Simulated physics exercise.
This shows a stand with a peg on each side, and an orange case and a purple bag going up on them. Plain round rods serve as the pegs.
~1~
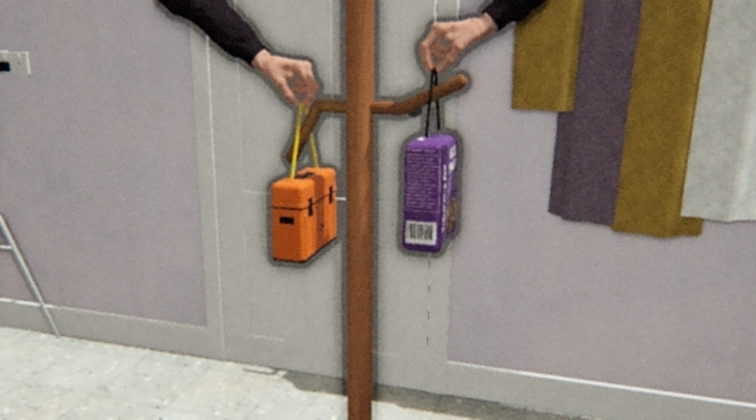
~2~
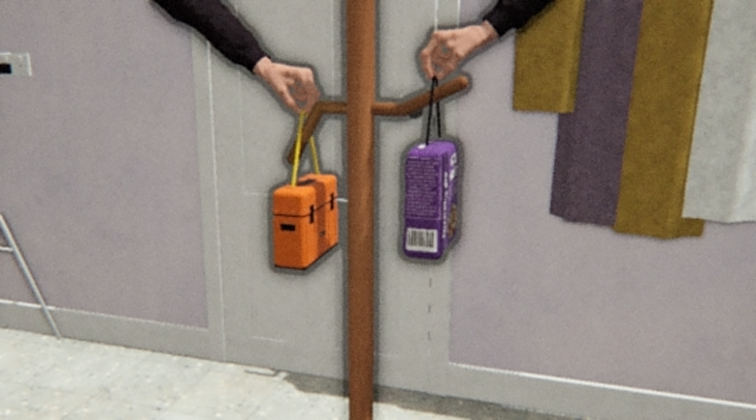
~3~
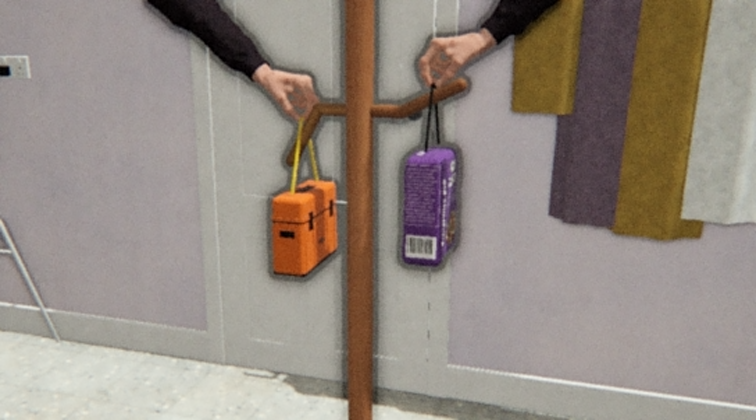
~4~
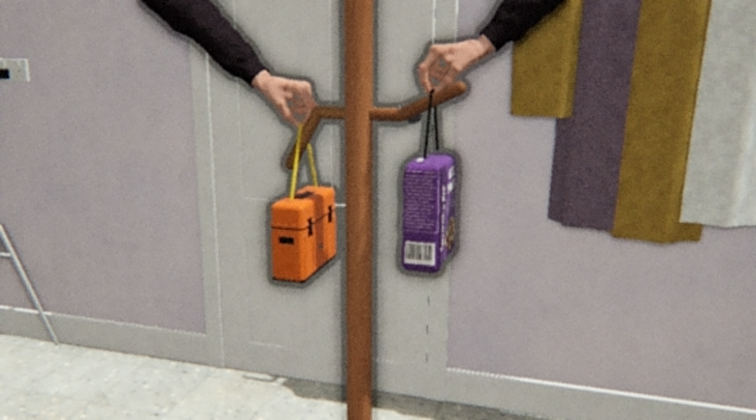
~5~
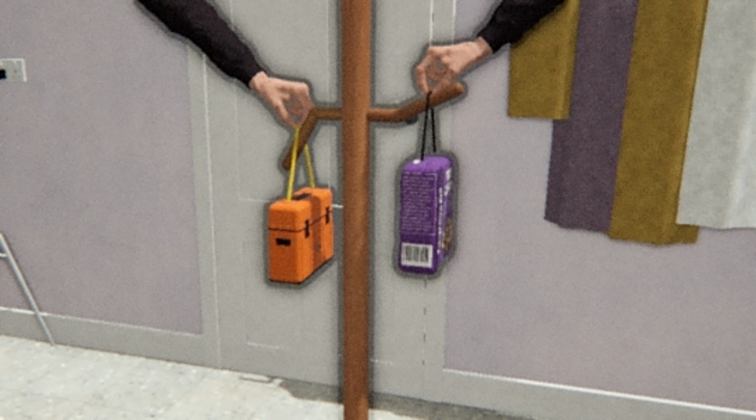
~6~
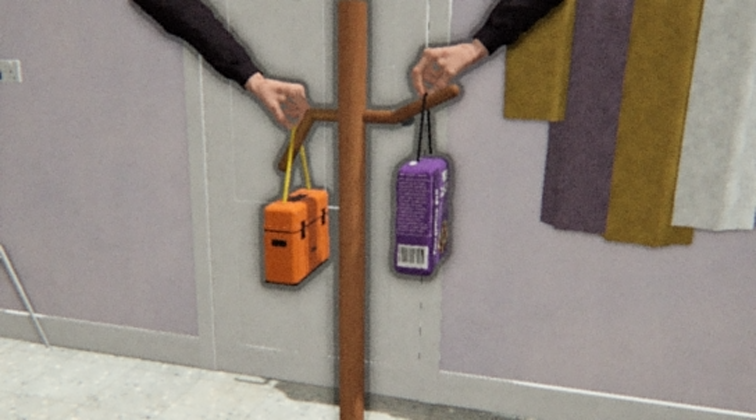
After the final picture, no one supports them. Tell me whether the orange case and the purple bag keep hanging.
The orange case falls away; the purple bag does not fall.
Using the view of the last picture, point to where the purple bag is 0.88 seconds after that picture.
Near (360, 224) at that moment.
Then, 0.26 s later than the last view, orange case falling near (299, 312); purple bag hanging from its loop near (406, 221).
Then, 0.54 s later than the last view, orange case on the floor; purple bag hanging from its loop near (364, 224).
Then, 0.88 s later than the last view, orange case on the floor; purple bag hanging from its loop near (360, 224).
Finally, orange case on the floor; purple bag hanging from its loop near (361, 226). The orange case slips off its peg and the purple bag holds on.
